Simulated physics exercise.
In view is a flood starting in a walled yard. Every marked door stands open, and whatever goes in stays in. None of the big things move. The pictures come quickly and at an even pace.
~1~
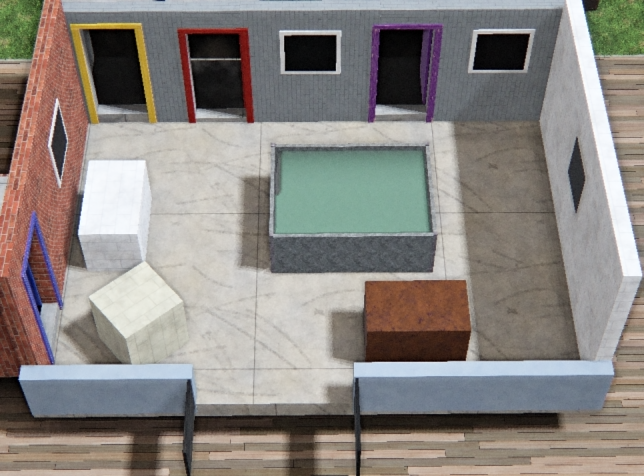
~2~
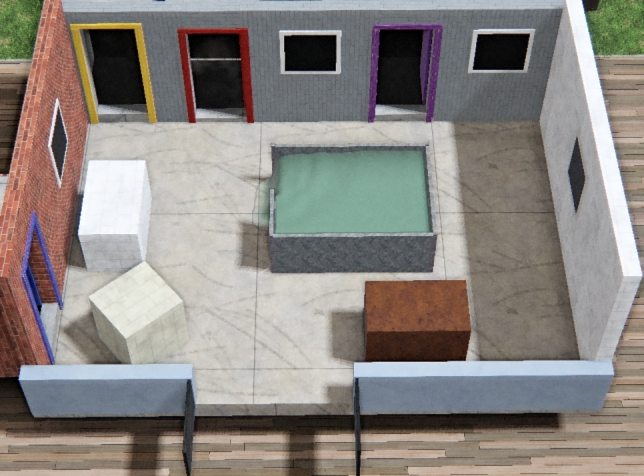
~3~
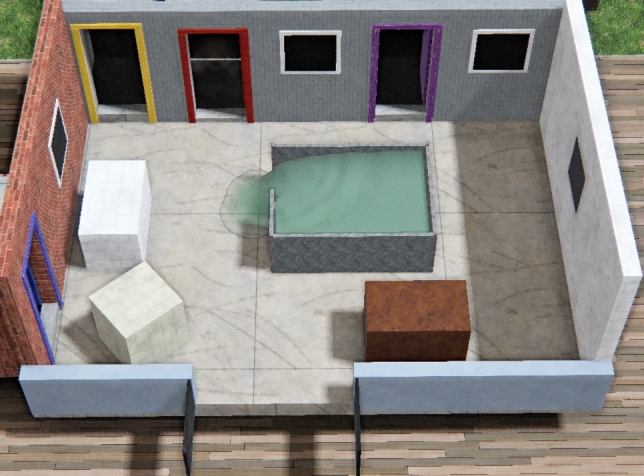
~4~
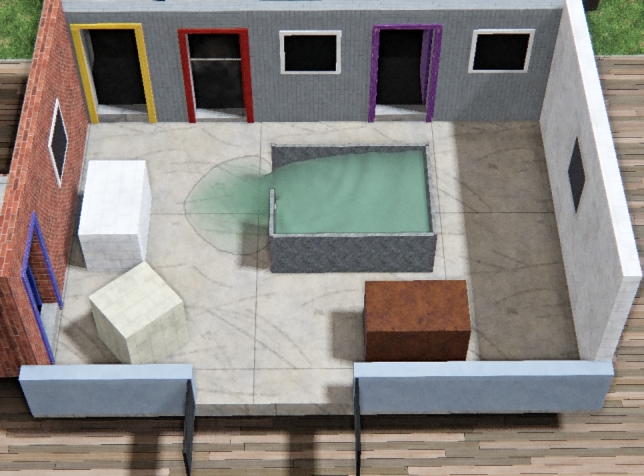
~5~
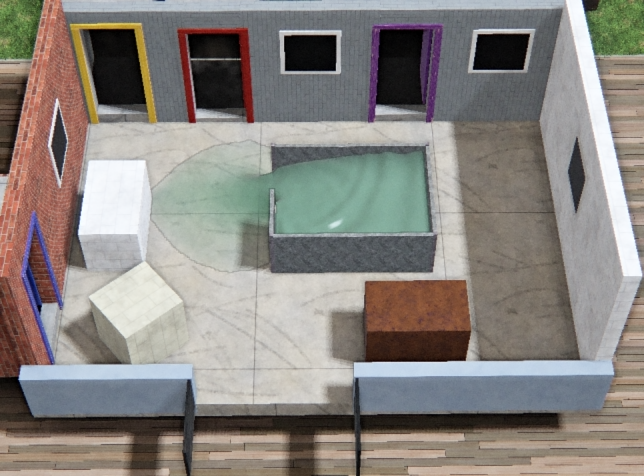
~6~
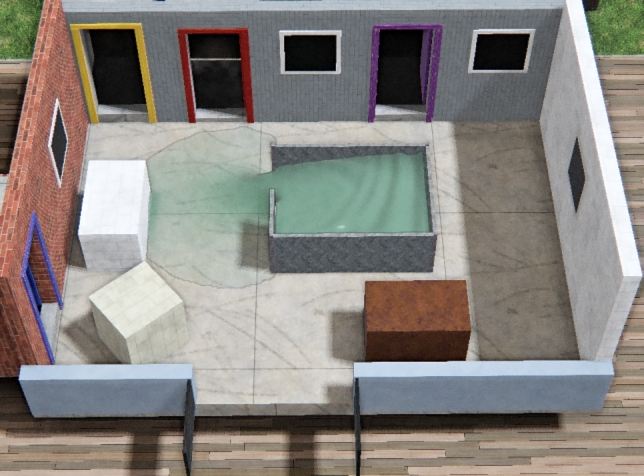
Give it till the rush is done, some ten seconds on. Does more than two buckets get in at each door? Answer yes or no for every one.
Yellow door: Yes, blue door: No, purple door: No, red door: Yes.
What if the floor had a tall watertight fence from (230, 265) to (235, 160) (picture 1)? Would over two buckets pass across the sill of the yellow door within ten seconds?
Note: Yellow door remains below the limit.
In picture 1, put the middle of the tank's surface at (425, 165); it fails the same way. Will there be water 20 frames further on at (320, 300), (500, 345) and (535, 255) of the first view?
Going through them in that order: Still bare, still bare and still bare.
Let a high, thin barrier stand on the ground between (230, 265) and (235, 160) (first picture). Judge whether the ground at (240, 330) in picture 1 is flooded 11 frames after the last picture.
That spot would be inundated.
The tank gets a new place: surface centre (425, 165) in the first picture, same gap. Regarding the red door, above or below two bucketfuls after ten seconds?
As far as I can tell, red gets swamped.
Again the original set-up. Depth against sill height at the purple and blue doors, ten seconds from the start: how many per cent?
Approx. 10 % then 80 %.
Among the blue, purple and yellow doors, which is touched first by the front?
If you ask me, it's the yellow-painted one.
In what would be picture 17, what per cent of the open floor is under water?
Near 35 in a hundred.
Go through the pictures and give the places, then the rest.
Still water in the open tank at (352, 192), in the first frame.
Water pours out at (276, 194) and has run to a hidden place, in the second frame.
The front is at (225, 213), out from the gap at (276, 194), in the third frame.
Water pours out at (276, 195) and has run to (189, 202), in the fourth frame.
The front is at (154, 194), out from the gap at (276, 196), in the fifth frame.
The front is at a hidden place, out from the gap at (276, 195), in the sixth frame.
A moment on, water covers 25 % of the floor; the yellow door wet at the sill, nothing in, the blue door not reached, the purple door not reached, the red door wet at the sill, nothing in.
Next, water covers 35 % of the floor; the yellow door over two buckets in, the blue door wet at the sill, nothing in, the purple door not reached, the red door under two buckets in.
Then, water covers 50 % of the floor; the yellow door far over two buckets in, the blue door wet at the sill, nothing in, the purple door not reached, the red door over two buckets in.
Later, water covers 70 % of the floor; the yellow door far over two buckets in, the blue door under two buckets in, the purple door wet at the sill, nothing in, the red door far over two buckets in.
In the end, water covers 95 % of the floor; the yellow door far over two buckets in, the blue door under two buckets in, the purple door wet at the sill, nothing in, the red door far over two buckets in.
